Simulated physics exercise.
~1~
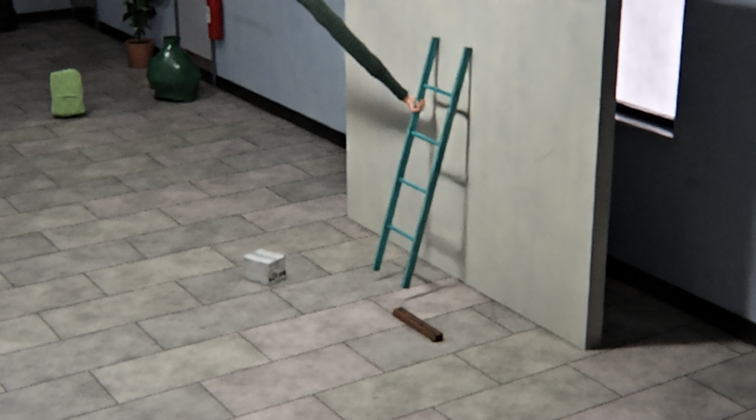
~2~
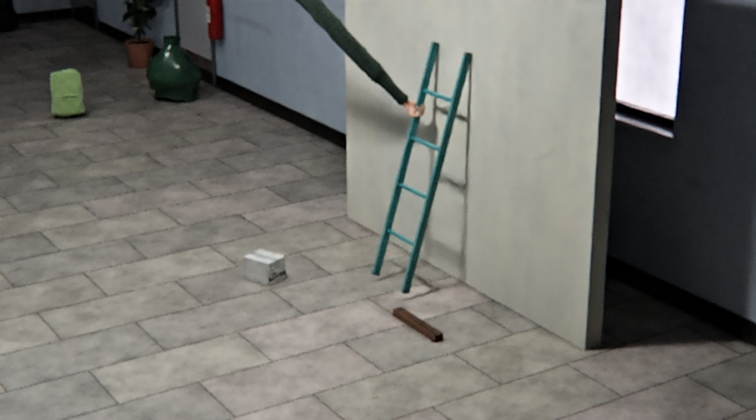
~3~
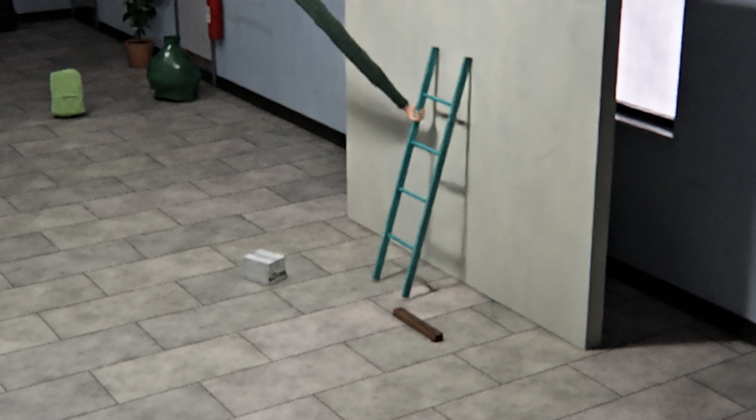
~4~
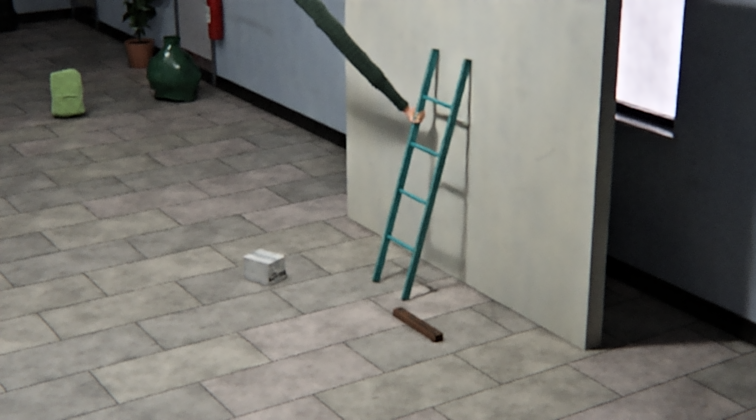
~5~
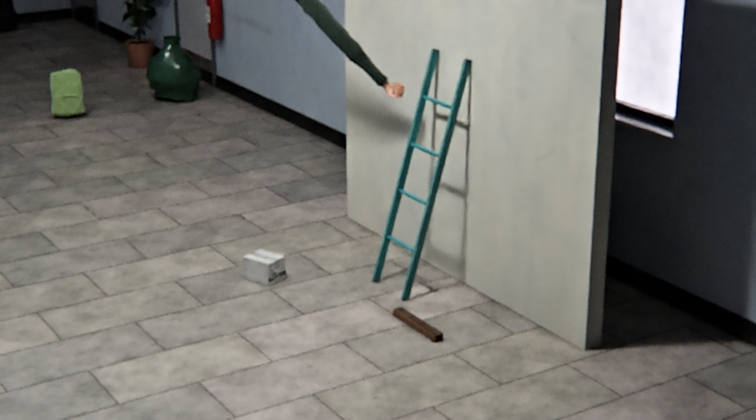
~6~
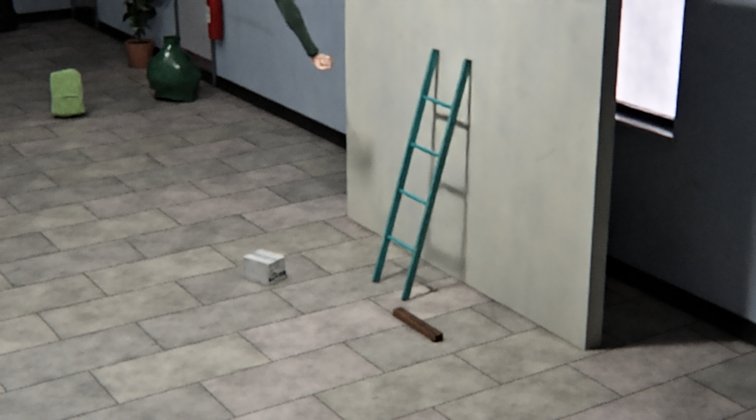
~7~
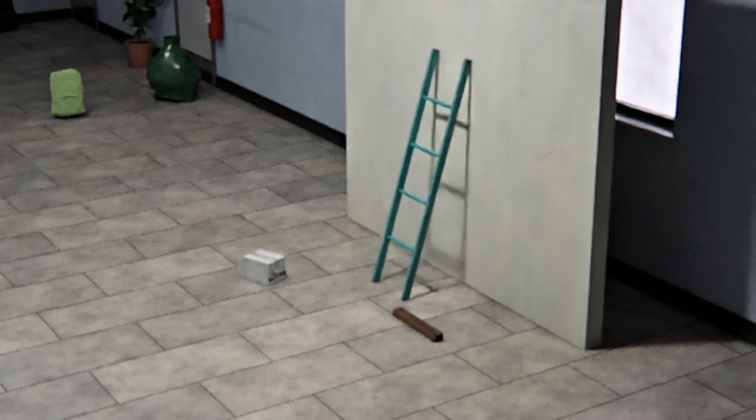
A hand lowers a turquoise ladder against a wall, lets go, and it stays leaning.
